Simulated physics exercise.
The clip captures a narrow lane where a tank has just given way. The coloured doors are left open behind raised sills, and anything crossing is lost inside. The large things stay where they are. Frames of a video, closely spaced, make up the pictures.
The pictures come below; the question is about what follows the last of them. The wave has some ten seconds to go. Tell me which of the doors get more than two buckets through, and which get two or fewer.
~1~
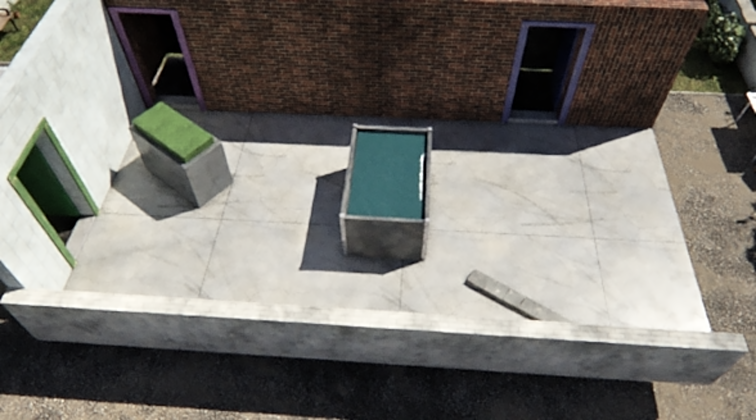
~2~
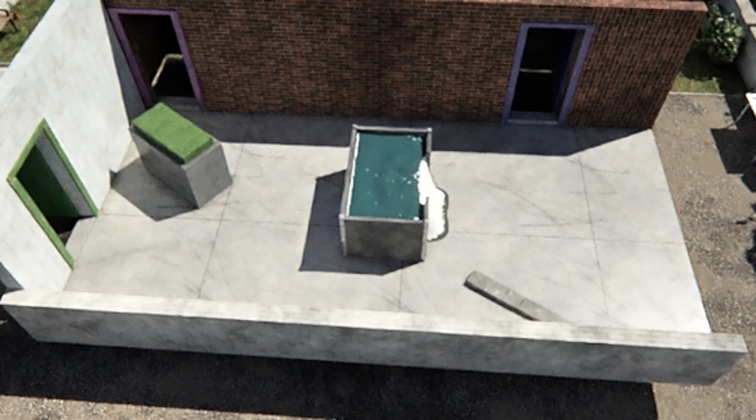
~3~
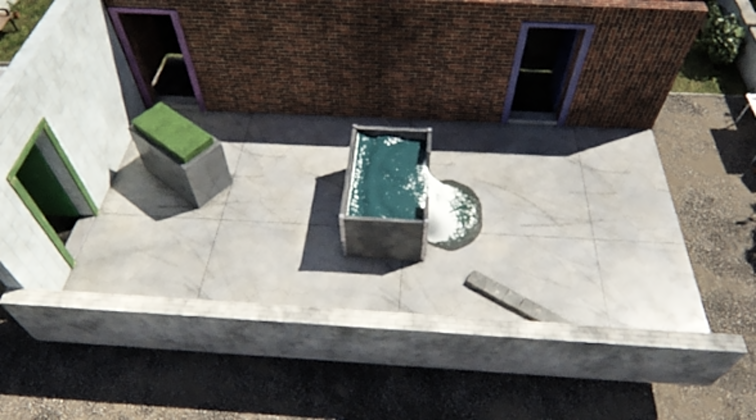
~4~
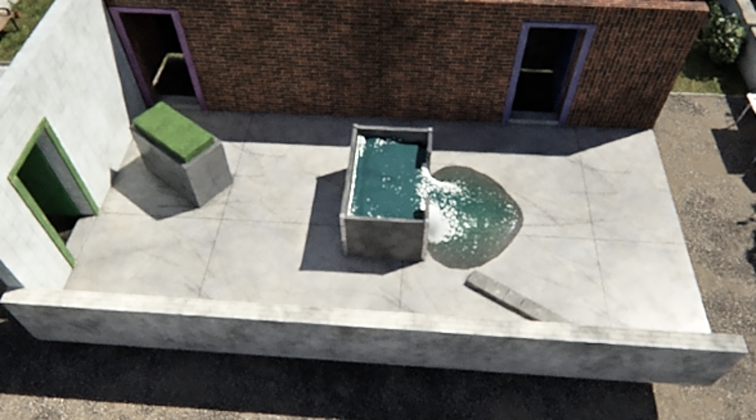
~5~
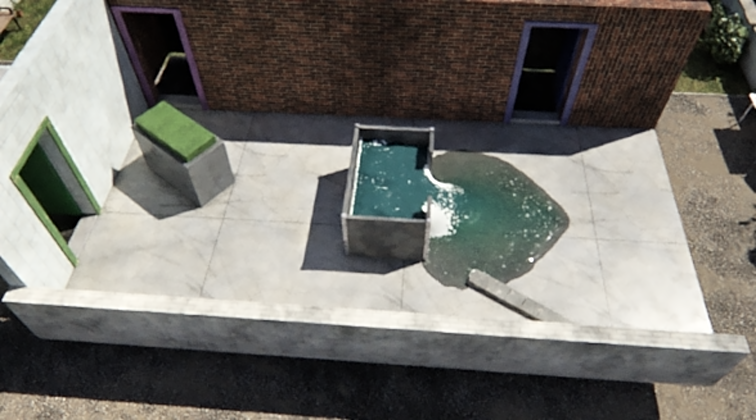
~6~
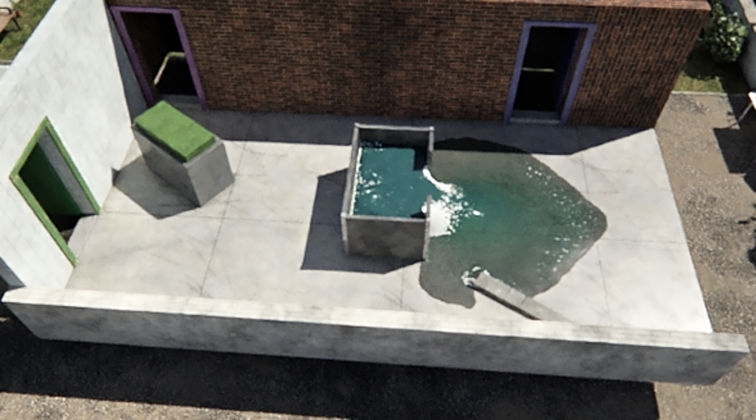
In the end the blue door will be within bounds. The purple door will be within bounds. The green door will be within bounds.
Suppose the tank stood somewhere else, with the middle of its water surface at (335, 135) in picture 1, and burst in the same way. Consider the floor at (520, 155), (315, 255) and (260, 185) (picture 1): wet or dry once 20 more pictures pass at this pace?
Result: Inundated; spared; spared.
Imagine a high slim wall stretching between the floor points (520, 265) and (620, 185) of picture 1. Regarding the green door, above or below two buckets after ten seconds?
The green door remains under the limit.
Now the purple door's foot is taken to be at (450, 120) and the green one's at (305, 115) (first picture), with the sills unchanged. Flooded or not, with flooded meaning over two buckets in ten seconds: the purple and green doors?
My take: The purple door stays inside the limit while the green door stays inside the limit.
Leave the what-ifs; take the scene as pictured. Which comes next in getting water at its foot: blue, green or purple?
Answer: The door marked blue.
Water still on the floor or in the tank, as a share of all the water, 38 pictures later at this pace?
Close to 38 %.
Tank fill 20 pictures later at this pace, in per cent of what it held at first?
24 % or so.
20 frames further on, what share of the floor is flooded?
I make it 40 per cent.
A moment on, water covers 40 % of the floor; the blue door wet at the sill, nothing in, the purple door not reached, the green door not reached.
Next, water covers 40 % of the floor; the blue door under two buckets in, the purple door not reached, the green door not reached.
Then, water covers 40 % of the floor; the blue door under two buckets in, the purple door not reached, the green door not reached.
Later, water covers 40 % of the floor; the blue door under two buckets in, the purple door not reached, the green door not reached.
In the end, water covers 35 % of the floor; the blue door under two buckets in, the purple door not reached, the green door not reached.
